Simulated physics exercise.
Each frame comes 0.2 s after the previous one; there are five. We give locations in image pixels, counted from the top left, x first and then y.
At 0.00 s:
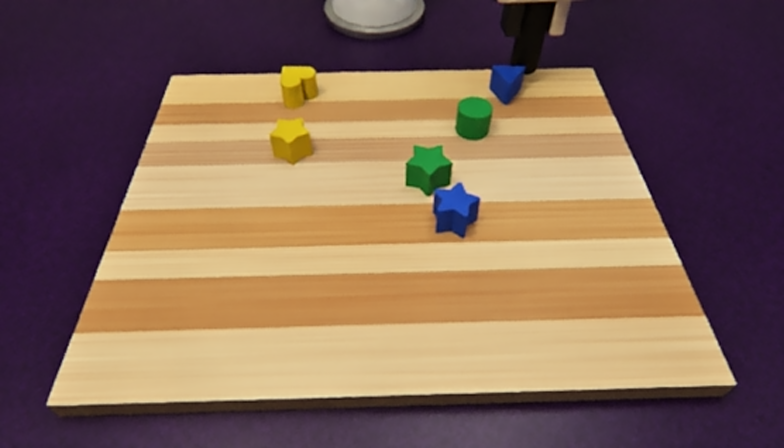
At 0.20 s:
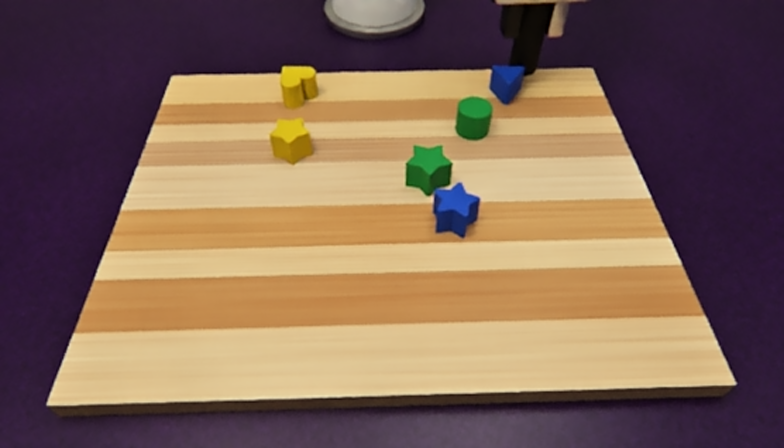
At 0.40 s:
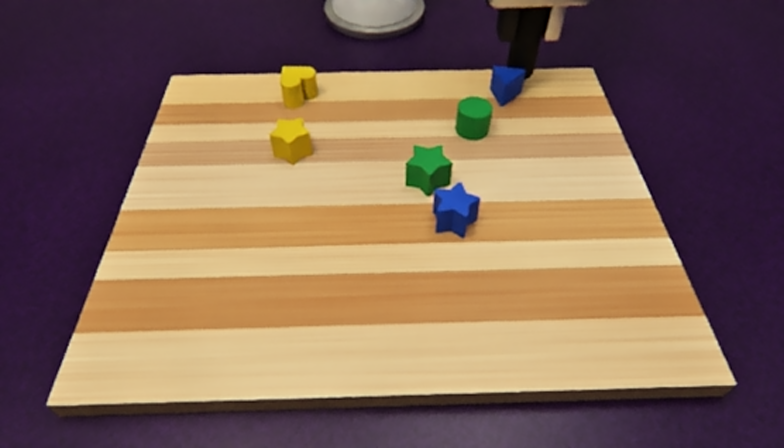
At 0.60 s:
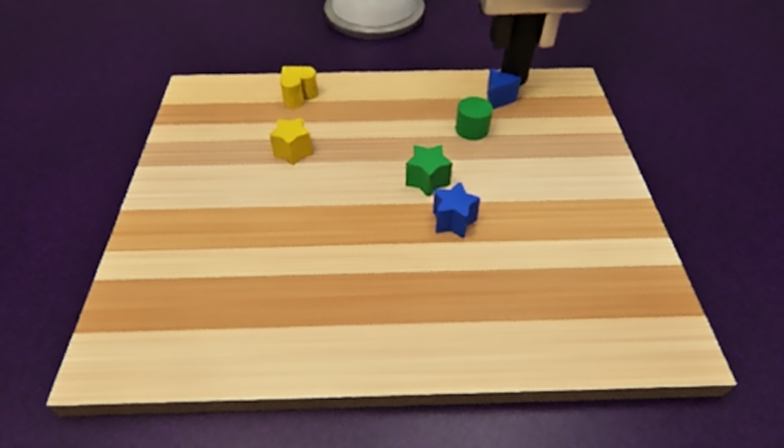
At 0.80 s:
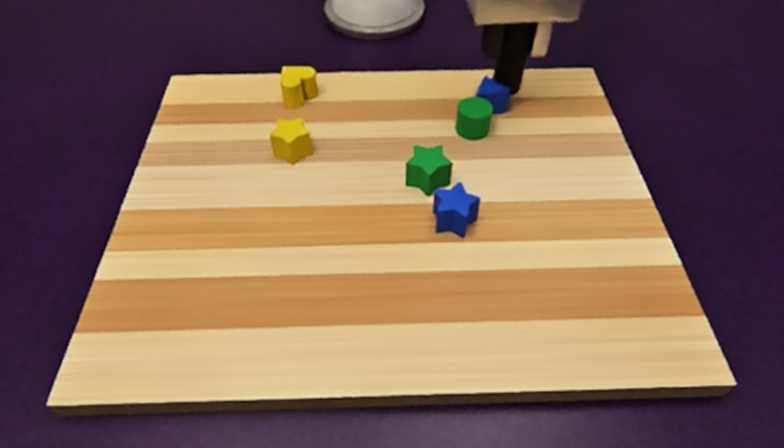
On a striped wooden board with yellow, green and blue blocks, a dark peg at the far edge nudged the blue three-sided block a short way left and nearer, close behind the green round one.
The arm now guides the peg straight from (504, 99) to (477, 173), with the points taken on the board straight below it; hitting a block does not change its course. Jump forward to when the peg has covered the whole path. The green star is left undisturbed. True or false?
That statement is accurate.
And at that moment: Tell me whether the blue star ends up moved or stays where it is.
My prediction: It remains in place.
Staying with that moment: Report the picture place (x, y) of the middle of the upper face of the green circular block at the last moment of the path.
I think it will end close to (457, 119).
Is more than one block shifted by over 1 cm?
I expect so.
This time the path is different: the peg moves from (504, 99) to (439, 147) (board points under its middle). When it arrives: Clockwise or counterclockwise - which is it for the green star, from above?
My answer: Clockwise.
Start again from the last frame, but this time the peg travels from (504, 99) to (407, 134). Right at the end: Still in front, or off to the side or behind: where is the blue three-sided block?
Kept ahead.
What follows on the original path. One third of the way, peg (498, 111); green circular block (467, 113); blue three-sided block (474, 95), turned 45° clockwise.
Two thirds of the way, peg (489, 137); green circular block (458, 119); blue three-sided block (473, 96), turned 55° clockwise.
At the end, peg (479, 163); green star not moved; blue star not moved; green circular block (457, 119); blue three-sided block (473, 96), turned 55° clockwise.
